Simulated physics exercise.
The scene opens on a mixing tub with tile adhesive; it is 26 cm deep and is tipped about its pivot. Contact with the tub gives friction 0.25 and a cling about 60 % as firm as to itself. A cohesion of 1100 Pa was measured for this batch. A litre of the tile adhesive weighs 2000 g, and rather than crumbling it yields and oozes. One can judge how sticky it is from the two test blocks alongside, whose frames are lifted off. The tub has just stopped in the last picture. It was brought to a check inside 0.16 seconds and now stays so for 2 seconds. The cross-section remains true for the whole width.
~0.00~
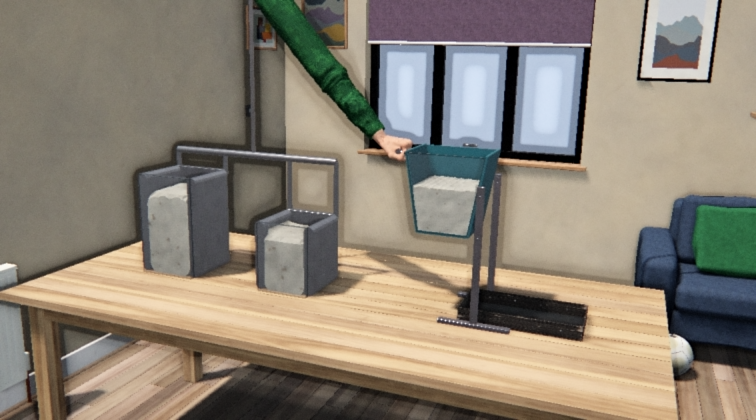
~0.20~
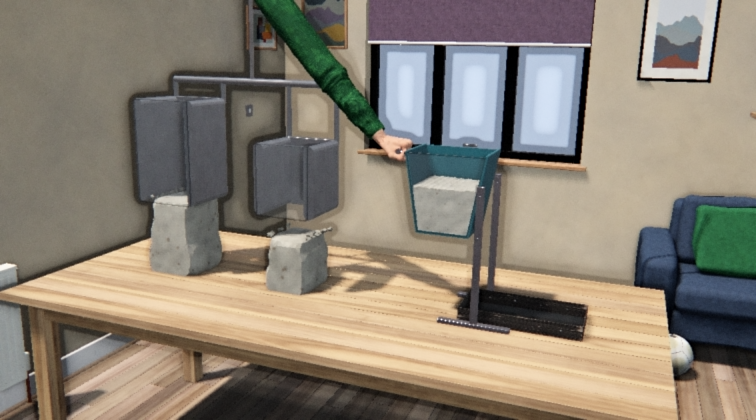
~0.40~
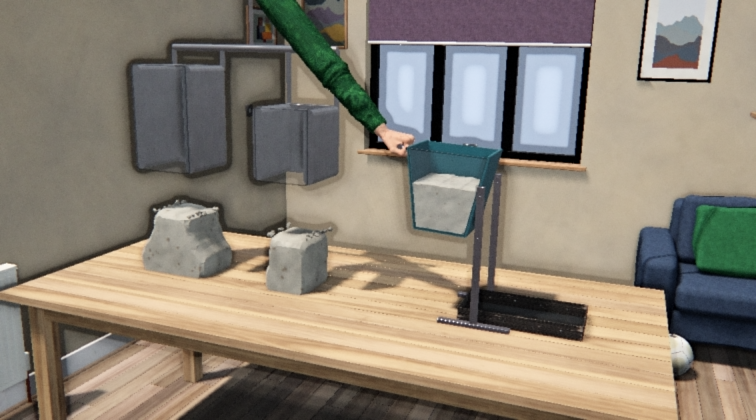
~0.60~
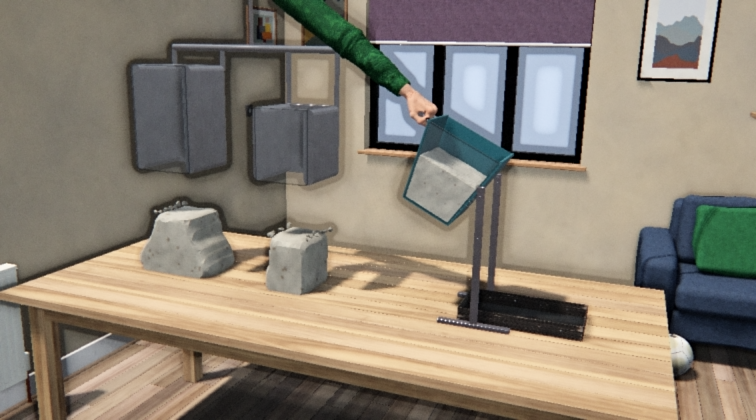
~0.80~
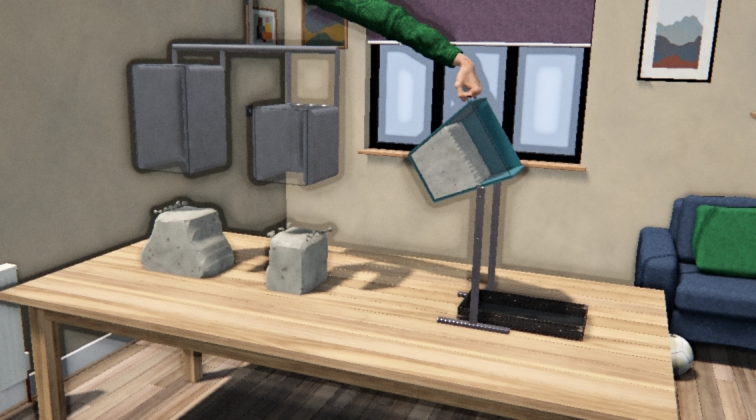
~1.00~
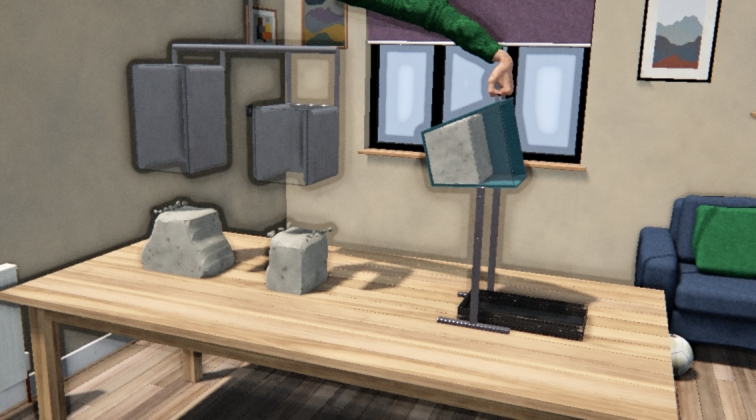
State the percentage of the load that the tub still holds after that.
The tub still holds roughly 100 %.
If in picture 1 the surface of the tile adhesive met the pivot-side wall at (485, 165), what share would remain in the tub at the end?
100 %.
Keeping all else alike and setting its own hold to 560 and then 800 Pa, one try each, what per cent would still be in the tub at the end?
100 %, then 100 %.
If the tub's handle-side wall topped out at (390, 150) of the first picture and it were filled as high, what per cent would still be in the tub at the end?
The tub would keep roughly 100 percent.
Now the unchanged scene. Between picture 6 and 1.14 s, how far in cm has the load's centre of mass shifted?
Roughly 0 cm.
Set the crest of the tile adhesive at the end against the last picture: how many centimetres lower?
About 0 cm.
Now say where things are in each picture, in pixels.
Handle-side rim at (408, 152), tilt 0 degrees; top of the tile adhesive at (424, 187); blocks stand 33 cm, 21 cm (left to right), in the first frame.
Handle-side rim at (408, 152), tilt 0 degrees; top of the tile adhesive at (424, 187); blocks stand 30 cm, 21 cm (left to right), in the second frame.
Handle-side rim at (410, 148), tilt 3 degrees; top of the tile adhesive at (415, 182); blocks stand 25 cm, 21 cm (left to right), in the third frame.
Handle-side rim at (431, 121), tilt 27 degrees; top of the tile adhesive at (420, 156); blocks stand 24 cm, 21 cm (left to right), in the fourth frame.
Handle-side rim at (472, 103), tilt 58 degrees; top of the tile adhesive at (443, 129); blocks stand 24 cm, 21 cm (left to right), in the fifth frame.
Handle-side rim at (501, 104), tilt 76 degrees; top of the tile adhesive at (464, 120); blocks stand 24 cm, 21 cm (left to right), in the sixth frame.
After 1.14 s, the tub is at 76 degrees and holds 100 %.
After 1.31 s, the tub is at 76 degrees and holds 100 %.
After 1.48 s, the tub is at 76 degrees and holds 100 %.
After 1.65 s, the tub is at 76 degrees and holds 100 %.
After 3.00 s, at the end, the tub is at 76 degrees and holds 100 %.
